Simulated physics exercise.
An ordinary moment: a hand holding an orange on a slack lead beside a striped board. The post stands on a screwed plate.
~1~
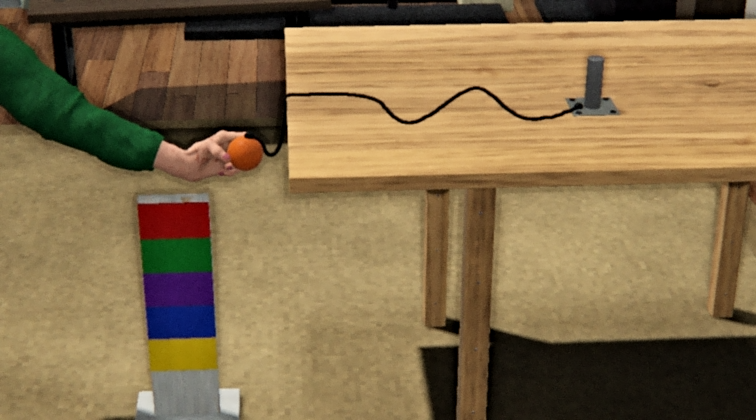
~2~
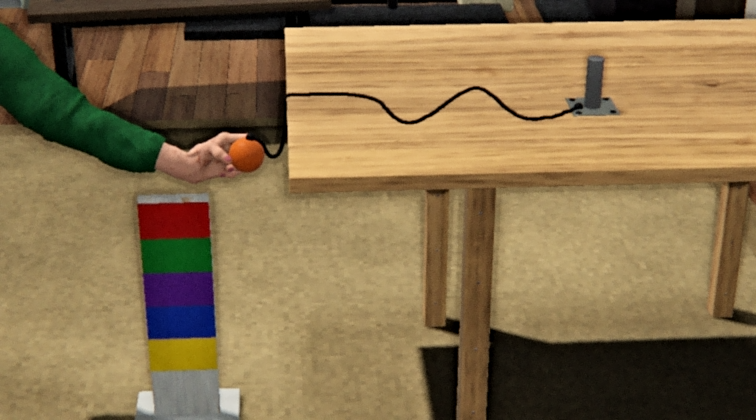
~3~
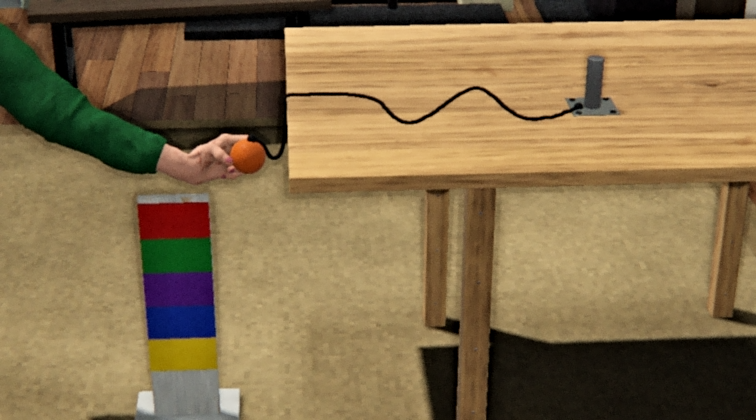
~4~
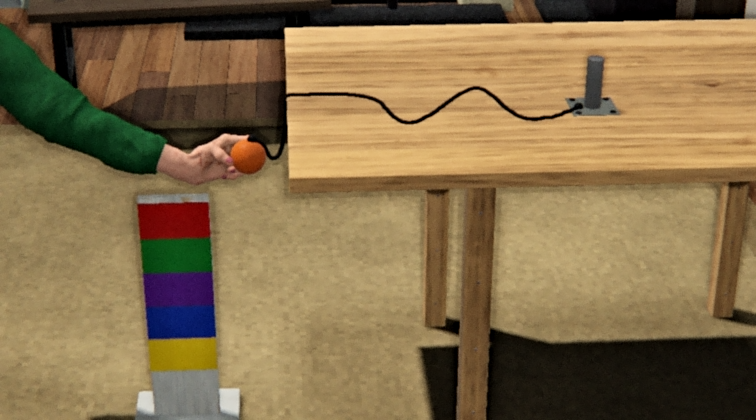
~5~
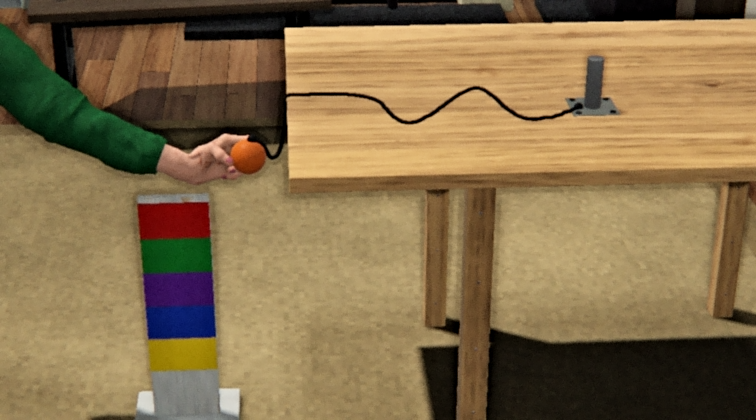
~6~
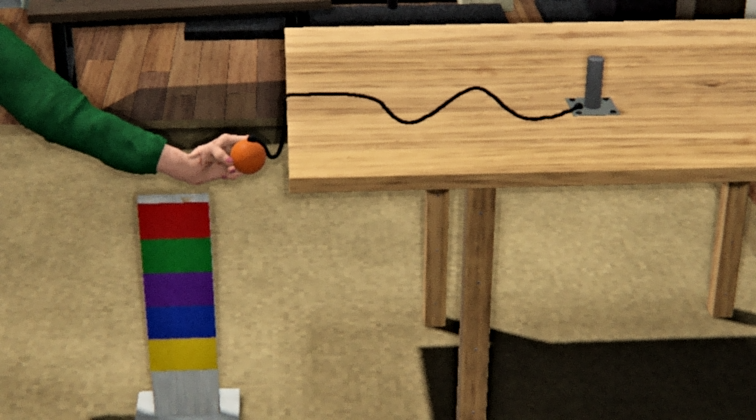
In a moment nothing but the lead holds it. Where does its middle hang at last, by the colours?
Its centre hangs level with the yellow band.
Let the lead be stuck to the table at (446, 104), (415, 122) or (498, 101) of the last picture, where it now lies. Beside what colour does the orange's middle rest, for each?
It would be purple; green; blue.
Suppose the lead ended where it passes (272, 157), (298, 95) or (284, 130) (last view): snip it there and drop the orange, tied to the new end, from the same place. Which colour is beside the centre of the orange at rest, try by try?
In that order: Blue; green; purple.
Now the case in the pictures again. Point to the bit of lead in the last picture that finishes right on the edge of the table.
That spot is around (400, 121).
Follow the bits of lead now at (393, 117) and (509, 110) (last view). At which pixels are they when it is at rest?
About (287, 122), and the other about (483, 106).
Soon after, orange near (284, 329); level with blue.
Then, orange near (297, 348); level with yellow.
At rest, orange near (295, 350); level with yellow. Its middle rests at the yellow band.
